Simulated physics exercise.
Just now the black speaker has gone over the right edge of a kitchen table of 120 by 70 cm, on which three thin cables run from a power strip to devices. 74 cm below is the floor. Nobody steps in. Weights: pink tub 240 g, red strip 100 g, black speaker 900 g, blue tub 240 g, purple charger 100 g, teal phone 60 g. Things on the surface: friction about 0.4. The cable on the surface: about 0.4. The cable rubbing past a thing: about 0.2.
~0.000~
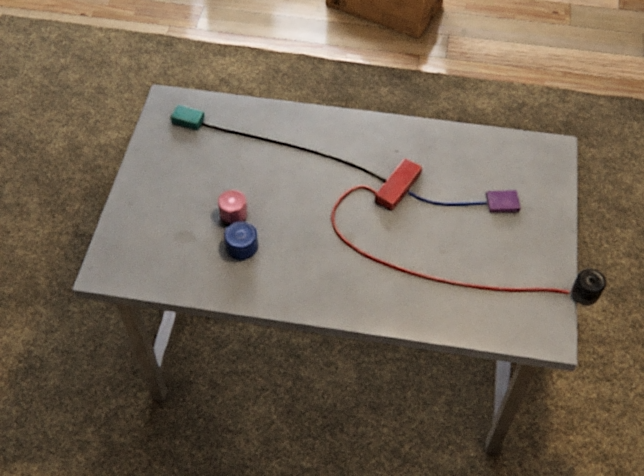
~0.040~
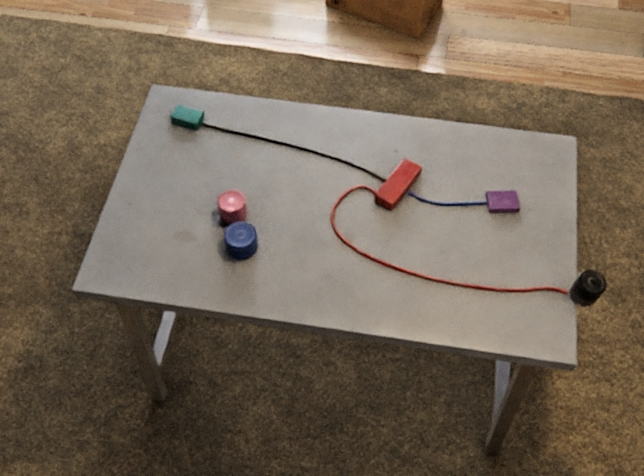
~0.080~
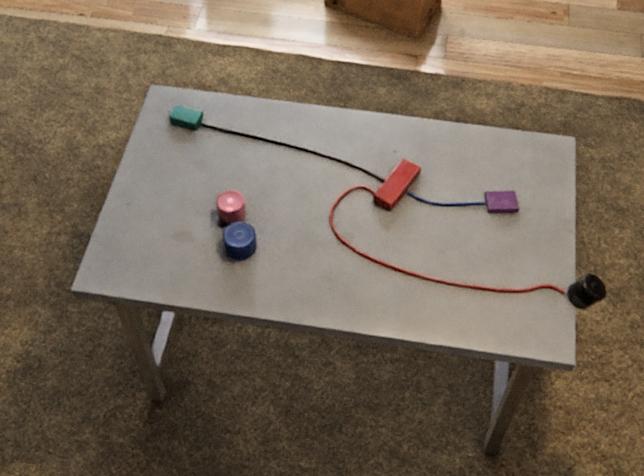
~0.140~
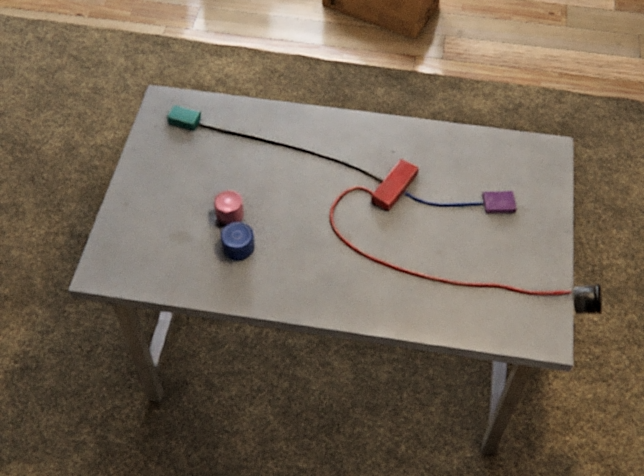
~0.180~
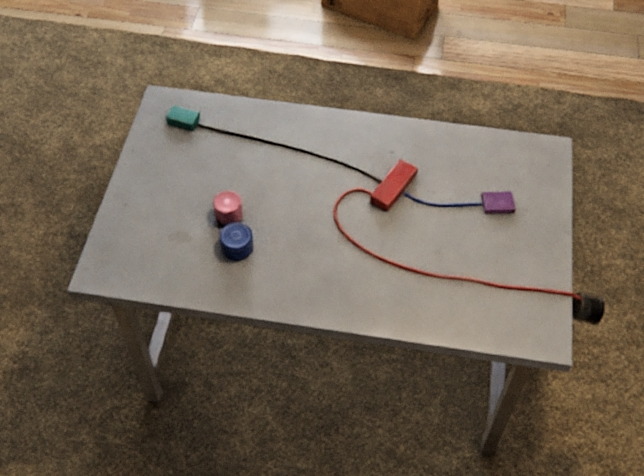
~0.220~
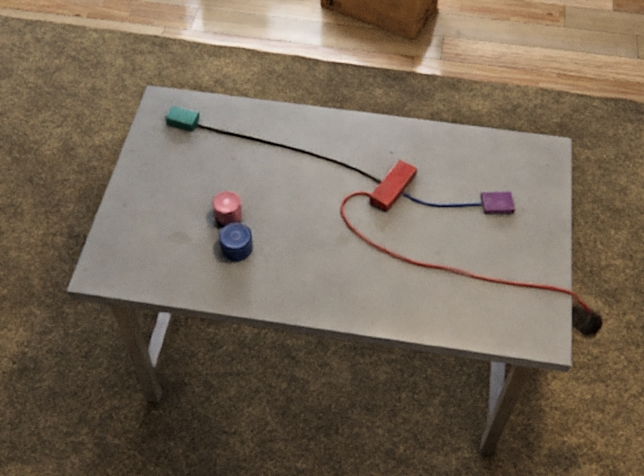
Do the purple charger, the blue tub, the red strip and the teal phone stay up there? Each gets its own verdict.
Purple charger: Fallen, blue tub: Still on top, red strip: Fallen, teal phone: Fallen.
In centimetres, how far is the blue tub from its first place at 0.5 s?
0 cm.
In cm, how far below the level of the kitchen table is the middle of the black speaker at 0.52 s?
Depth: About 70 cm.
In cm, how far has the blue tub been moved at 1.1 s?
About 0 cm.
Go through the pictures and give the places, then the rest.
In the first picture, purple charger (504, 199); blue tub (241, 234); red strip (399, 180); teal phone (187, 114); red cable runs through (351, 190) (339, 234) (398, 268) (462, 284) (529, 290).
In the second picture, black speaker (591, 281); red cable runs through (351, 190) (397, 268) (528, 290).
In the third picture, black speaker (587, 292); red cable runs through (349, 190) (396, 268) (526, 290).
In the fourth picture, black speaker (588, 300); red cable runs through (347, 191) (399, 269) (530, 293).
In the fifth picture, black speaker (587, 309); red cable runs through (346, 194) (411, 269) (543, 290).
In the sixth picture, purple charger (498, 201); blue tub (235, 235); red strip (394, 181); teal phone (182, 115); red cable runs through (345, 200) (370, 242) (436, 266) (501, 281) (568, 292).
At 0.5 s, the strip's end of the red cable at (529, 254); teal phone 38 cm off its start, red strip 33 cm off its start, purple charger 7 cm off its start.
At 0.8 s, the strip has left the top; teal phone 99 cm off its start, red strip over the edge, purple charger over the edge.
At 1.1 s, the strip has left the top; teal phone over the edge, red strip over the edge, purple charger over the edge.
At 1.4 s, the strip has left the top; teal phone over the edge, red strip over the edge, purple charger over the edge.
At 2.6 s, the strip has left the top; teal phone over the edge, red strip over the edge, purple charger over the edge, blue tub 0 cm off its start at (235, 235).
